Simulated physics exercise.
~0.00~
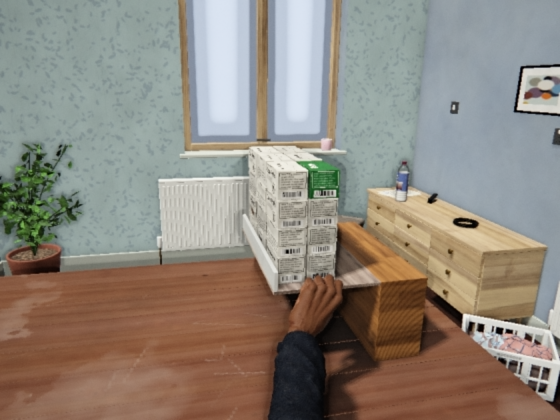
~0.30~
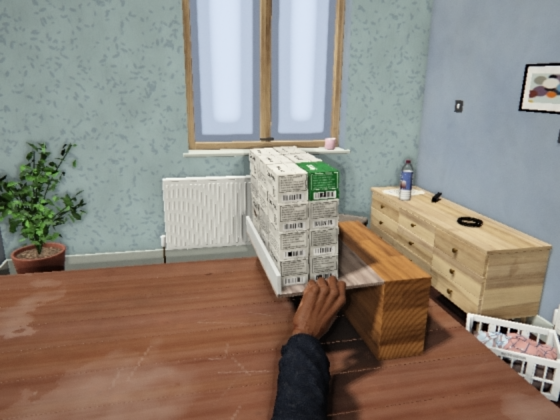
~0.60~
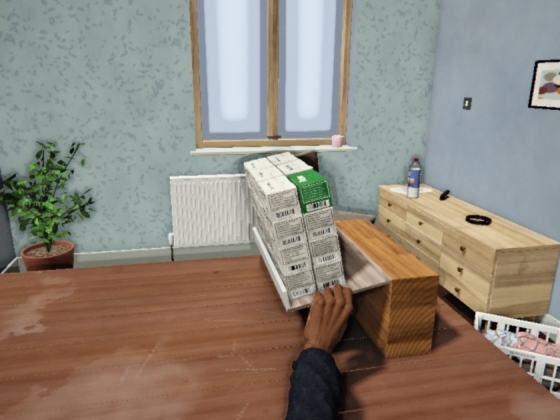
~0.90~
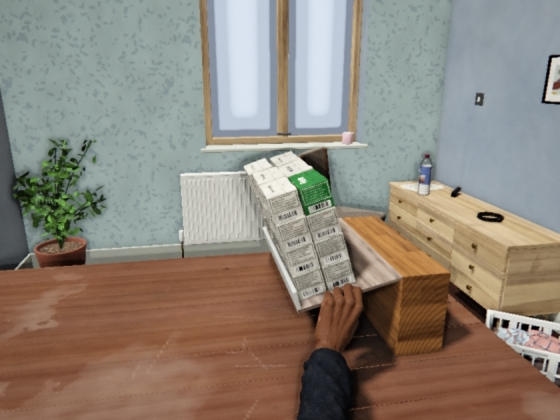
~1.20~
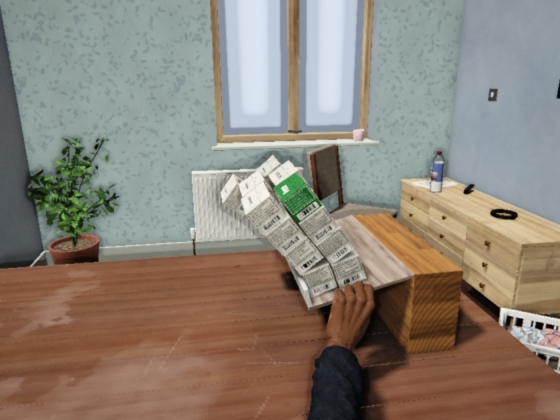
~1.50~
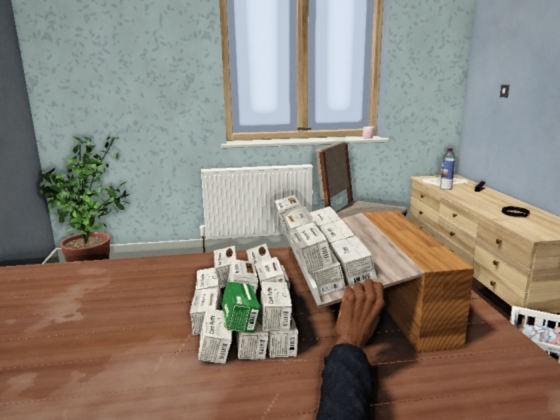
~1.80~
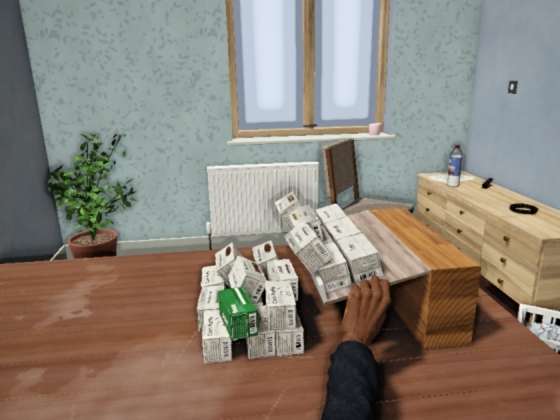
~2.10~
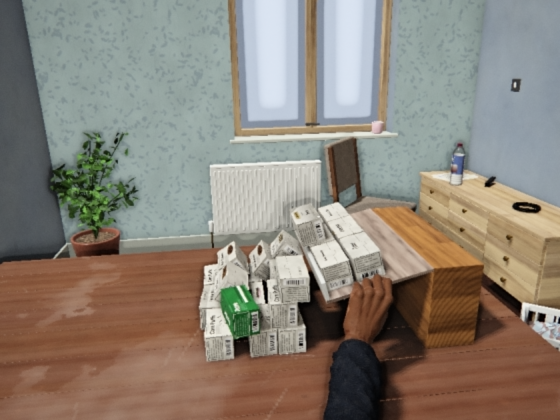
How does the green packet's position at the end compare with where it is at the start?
At the start it sits at the top of the stack on the tray, but by the end it lies on its side in the heap on the table, lower down and to the left of the tray.
